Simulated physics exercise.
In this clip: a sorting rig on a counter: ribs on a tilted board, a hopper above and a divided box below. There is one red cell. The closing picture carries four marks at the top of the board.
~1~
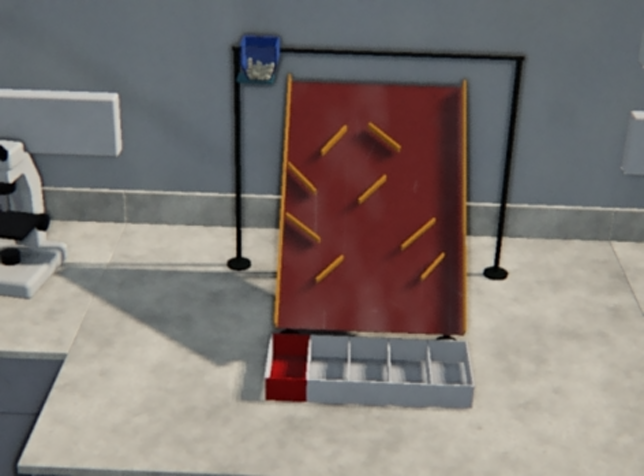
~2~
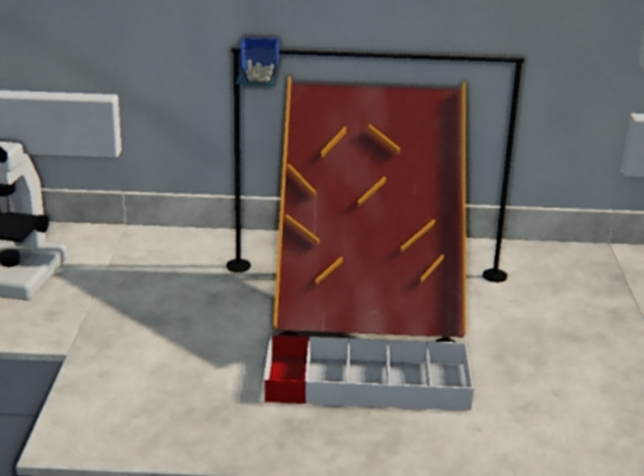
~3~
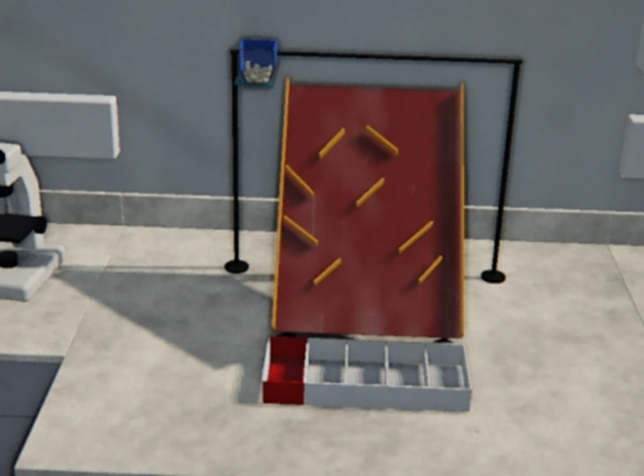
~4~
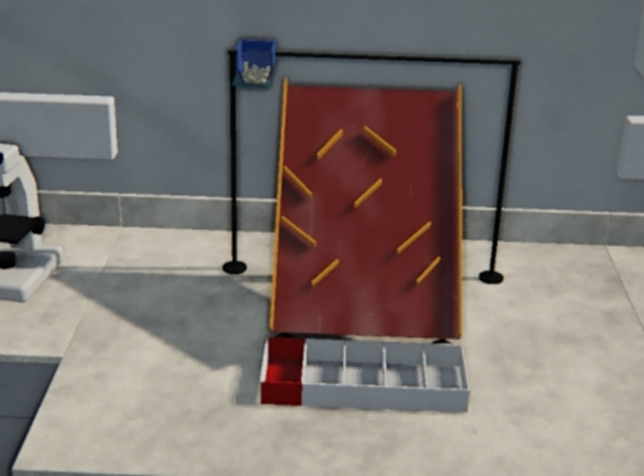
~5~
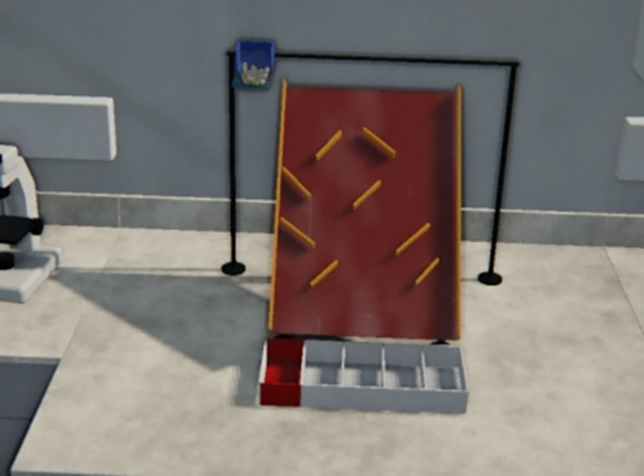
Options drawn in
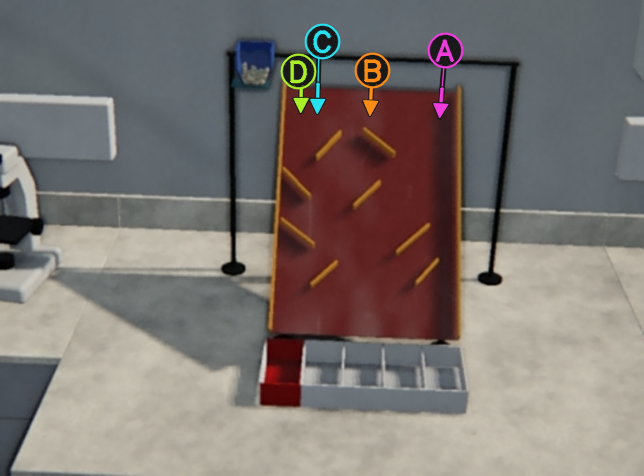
On a pale counter against a grey wall, a blue hopper holding pale contents hangs at the upper left of a tilted red board with orange ribs, above a divided box whose leftmost cell is red. The view drifts very slightly, while the hopper, board and box show no movement of their own.
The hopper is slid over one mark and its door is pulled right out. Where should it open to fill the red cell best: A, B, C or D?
C.
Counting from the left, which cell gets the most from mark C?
It is the first one.
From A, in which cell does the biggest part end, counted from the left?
The fifth from the left.
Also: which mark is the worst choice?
A.
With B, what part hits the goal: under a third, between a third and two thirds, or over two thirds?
Under a third.
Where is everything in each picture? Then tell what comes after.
The first picture shows hopper at (257, 72), white beans, door shut.
The second picture shows ribs (322, 153) to (346, 127), (369, 125) to (400, 149), (288, 164) to (315, 192).
The third picture shows ribs (357, 203) to (383, 178), (284, 216) to (317, 242), (400, 249) to (433, 221).
The fourth picture shows ribs (312, 283) to (338, 260), (418, 281) to (439, 257).
The fifth picture shows red cell at (280, 393), number 1 of 5 from the left.
On the marked copy, mark A meets the board at (440, 112); mark B meets the board at (370, 110); mark C meets the board at (317, 108); mark D meets the board at (300, 107).
With A, a stray few in the red cell, nearly all in other cells, a stray few outside the box.
With B, about a quarter in the red cell, about two thirds in other cells.
With C, about half in the red cell, about a third in other cells, a small part held on the board.
With D, about a third in the red cell, about two thirds in other cells, a stray few held on the board.
